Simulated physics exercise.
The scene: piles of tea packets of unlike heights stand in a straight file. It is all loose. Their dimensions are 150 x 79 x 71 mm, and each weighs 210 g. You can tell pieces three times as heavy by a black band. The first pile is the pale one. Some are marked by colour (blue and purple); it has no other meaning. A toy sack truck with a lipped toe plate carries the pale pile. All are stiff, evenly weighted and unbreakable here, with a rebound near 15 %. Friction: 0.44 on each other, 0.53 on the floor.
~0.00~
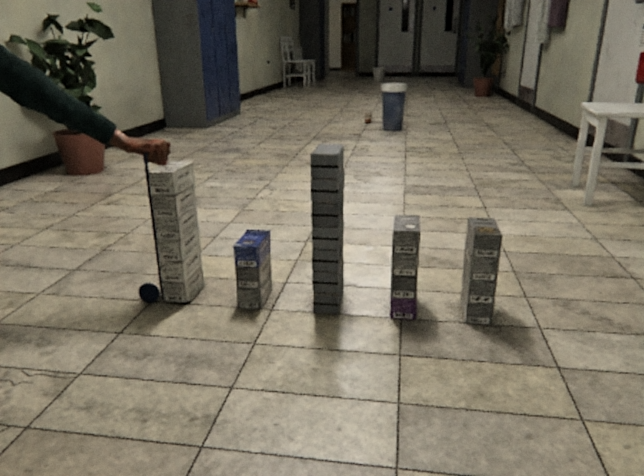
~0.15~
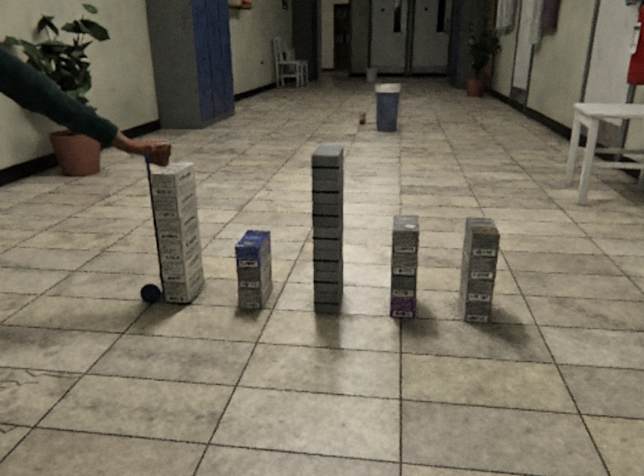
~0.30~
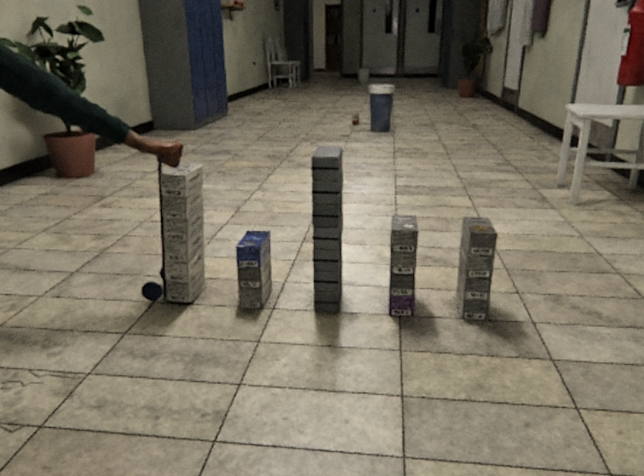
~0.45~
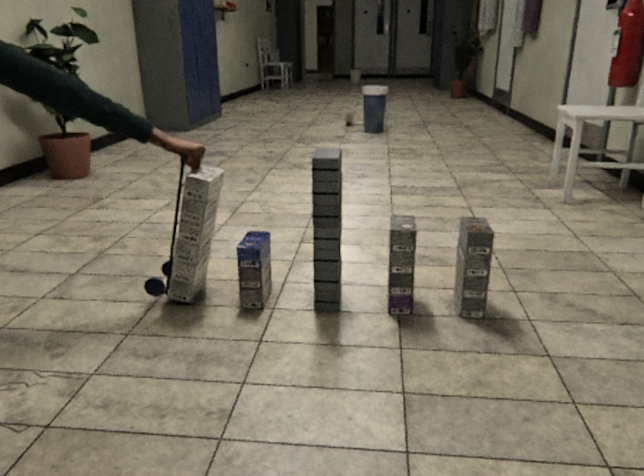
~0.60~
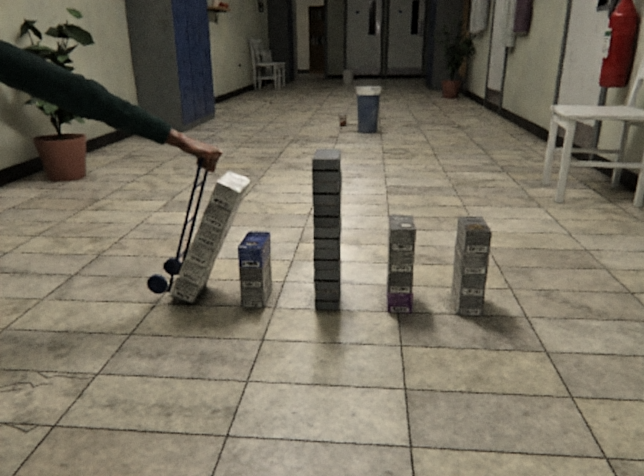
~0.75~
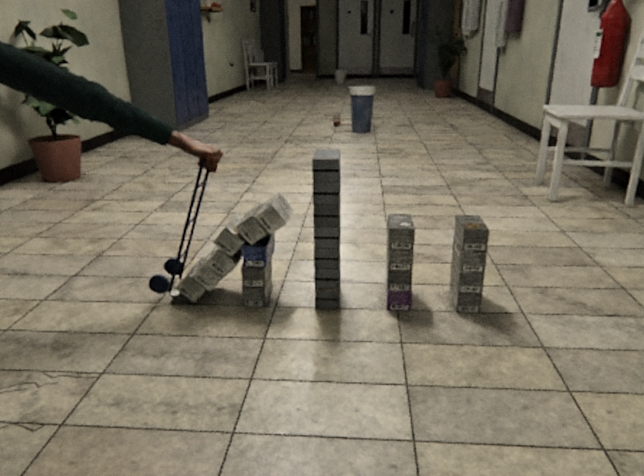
A hand tilts a toy sack truck rightward, and its pale pile topples against the blue-topped pile.
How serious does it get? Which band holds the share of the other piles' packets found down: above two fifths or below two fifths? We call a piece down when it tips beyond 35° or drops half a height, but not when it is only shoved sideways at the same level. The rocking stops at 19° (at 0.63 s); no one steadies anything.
Below two fifths.
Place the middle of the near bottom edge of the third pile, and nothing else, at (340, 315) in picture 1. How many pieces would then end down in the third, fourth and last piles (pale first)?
The third pile ends with 0 down, the fourth with 0, the last with 0.
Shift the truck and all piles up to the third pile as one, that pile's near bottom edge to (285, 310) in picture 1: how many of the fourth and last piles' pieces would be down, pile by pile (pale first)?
Counts down: Fourth 0; last 0.
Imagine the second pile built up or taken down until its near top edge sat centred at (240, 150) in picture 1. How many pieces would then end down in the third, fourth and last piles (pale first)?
The tally would be third 7, then fourth 4, then last 4.
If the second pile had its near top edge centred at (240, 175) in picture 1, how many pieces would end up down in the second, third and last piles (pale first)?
Second 5, third 7, last 4.
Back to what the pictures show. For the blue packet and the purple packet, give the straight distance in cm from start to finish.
Blue ends up 14 cm away; purple ends up 0 cm away.
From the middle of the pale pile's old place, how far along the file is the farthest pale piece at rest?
Something like 40 cm along the file.
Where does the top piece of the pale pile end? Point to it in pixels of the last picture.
Roughly at (303, 286).
After 0.81 s, 6 of the pale pile down; none of the 18 other packets down, 2 disturbed; blue packet 23 mm from its place.
After 0.88 s, 6 of the pale pile down; none of the 18 other packets down, 3 disturbed; blue packet 9° from how it stood.
After 1.02 s, 6 of the pale pile down; none of the 18 other packets down, 3 disturbed; blue packet 28° from how it stood.
In the end (1.7 s), 6 of the pale pile down; none of the 18 other packets down, 3 disturbed; blue packet 34° from how it stood, 23 mm lower; purple packet unmoved. That is 0 per cent. From the last view, middles, blue packet near (294, 256), purple packet near (398, 291).
